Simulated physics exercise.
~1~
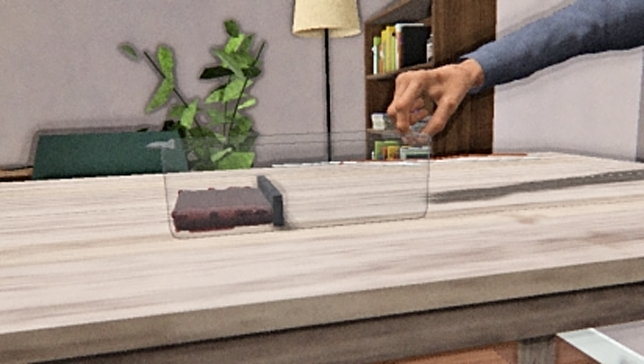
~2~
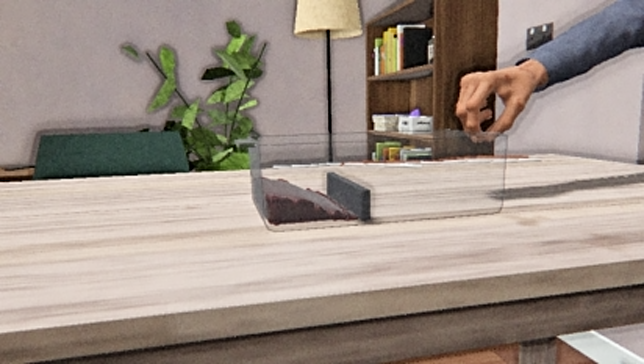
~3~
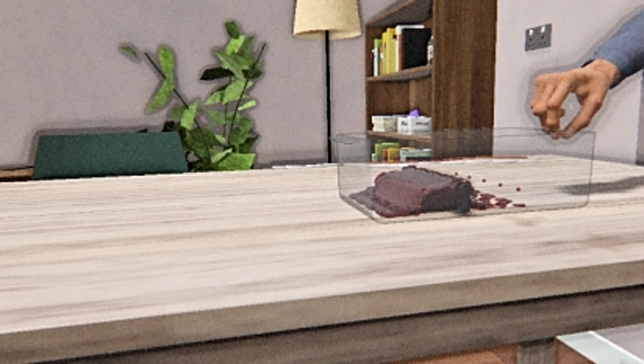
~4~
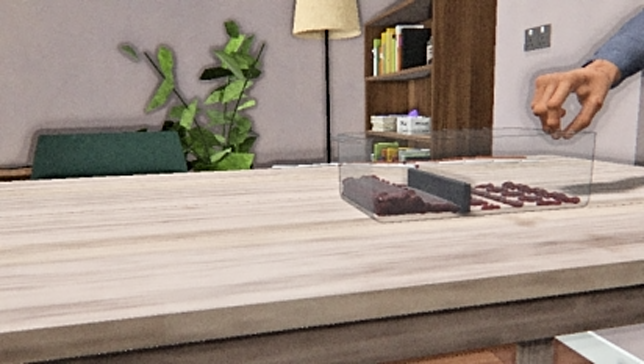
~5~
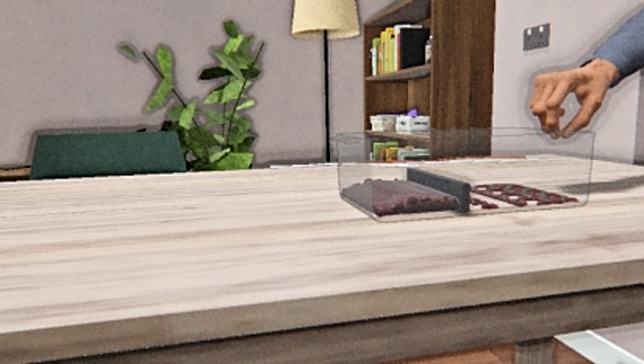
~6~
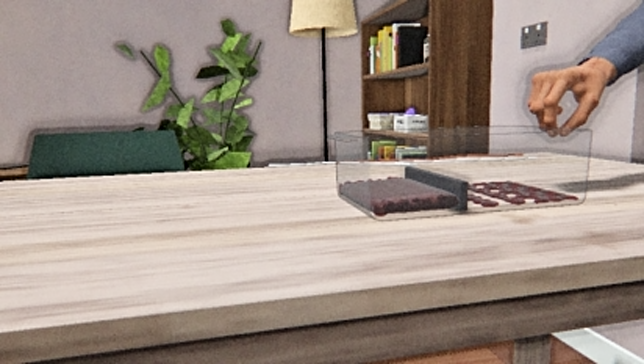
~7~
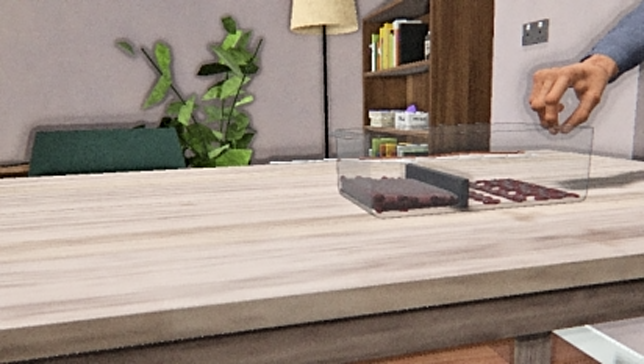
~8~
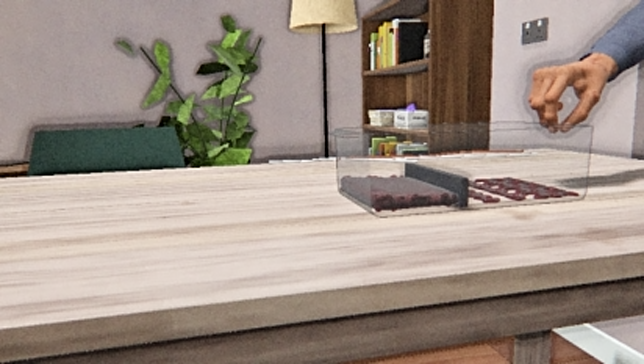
To begin with, a clear two-part box sits on a pale wooden table, dark red wine in its left part, while a hand reaches in from the right. The box slides right along with the hand, and the wine piles up against the left end. As the box comes to a stop, the wine surges over the low dark divider and scatters drops into the right part. The hand stays near the right end while the wine settles. Finally, most of it lies left of the divider, with a thin, patchy layer on the right and none on the table.
